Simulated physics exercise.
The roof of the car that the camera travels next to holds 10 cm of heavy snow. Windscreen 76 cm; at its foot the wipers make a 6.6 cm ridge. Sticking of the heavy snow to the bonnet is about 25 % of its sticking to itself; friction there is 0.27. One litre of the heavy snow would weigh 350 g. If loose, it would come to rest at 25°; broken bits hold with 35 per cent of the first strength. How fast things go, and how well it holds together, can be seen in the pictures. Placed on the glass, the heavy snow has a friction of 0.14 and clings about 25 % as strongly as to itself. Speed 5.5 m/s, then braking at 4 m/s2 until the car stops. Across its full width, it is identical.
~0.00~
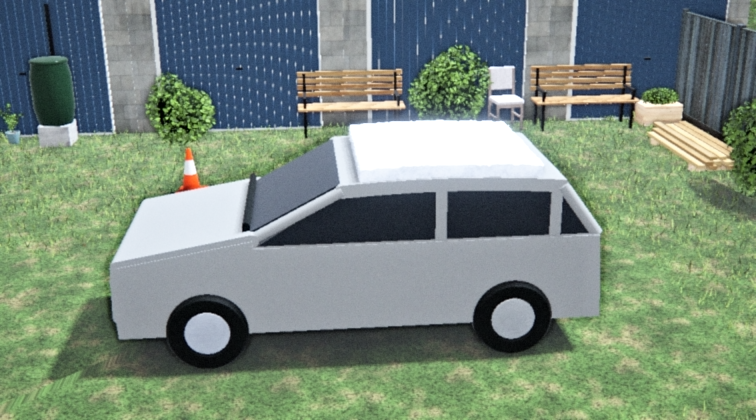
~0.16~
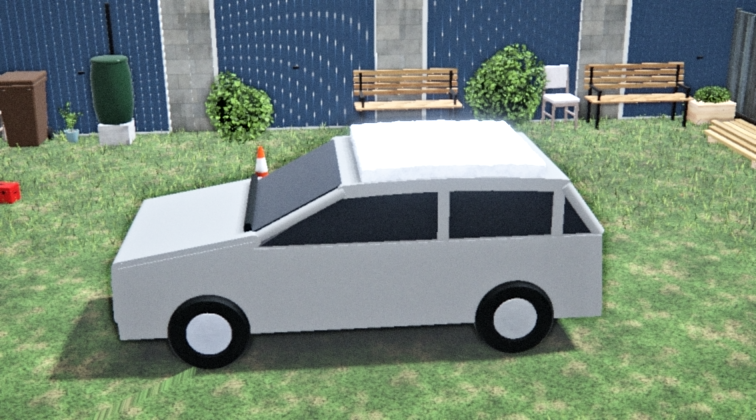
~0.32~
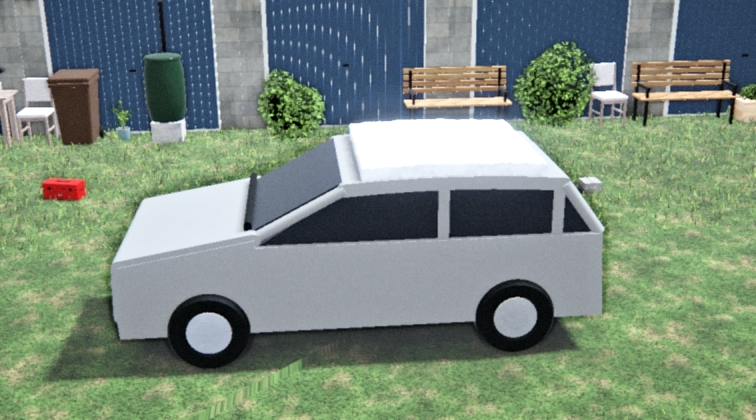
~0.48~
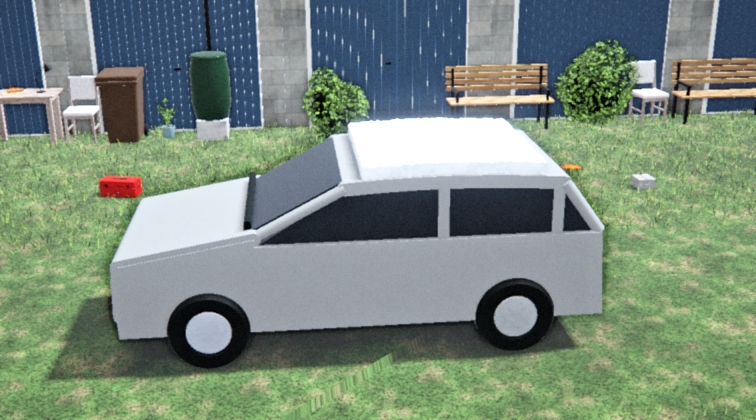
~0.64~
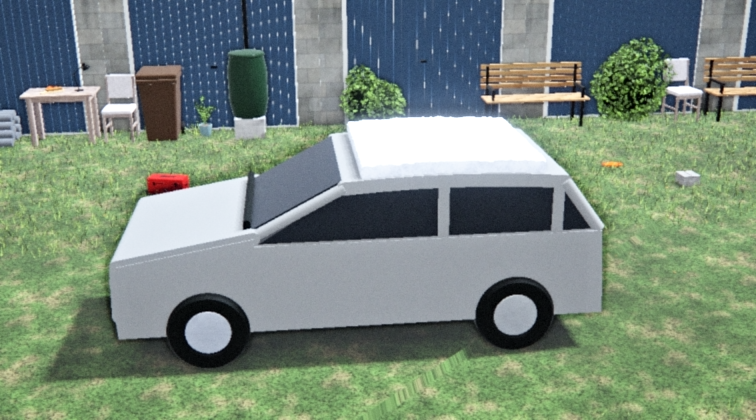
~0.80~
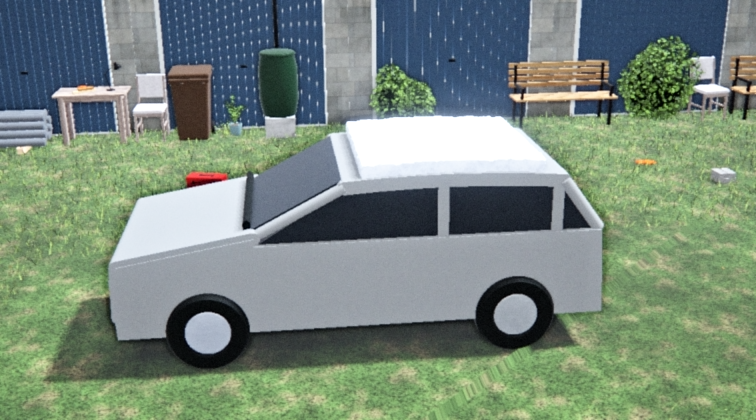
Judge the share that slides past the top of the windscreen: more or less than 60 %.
The share getting past the top of the windscreen is lower than 60 %.
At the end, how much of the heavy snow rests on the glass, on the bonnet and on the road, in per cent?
In the end some 0 percent lies on the glass, 0 percent on the bonnet, and 0 percent on the road.
After 1.26 s, all of the snow is on the roof, none on the glass, none on the bonnet and none has gone off the nose.
After 1.80 s, all of the snow is on the roof, none on the glass, none on the bonnet and none has gone off the nose.
After 2.34 s, all of the snow is on the roof, none on the glass, none on the bonnet and none has gone off the nose.
After 2.88 s, all of the snow is on the roof, none on the glass, none on the bonnet and none has gone off the nose.
After 2.98 s, all of the snow is on the roof, none on the glass, none on the bonnet and none has gone off the nose.
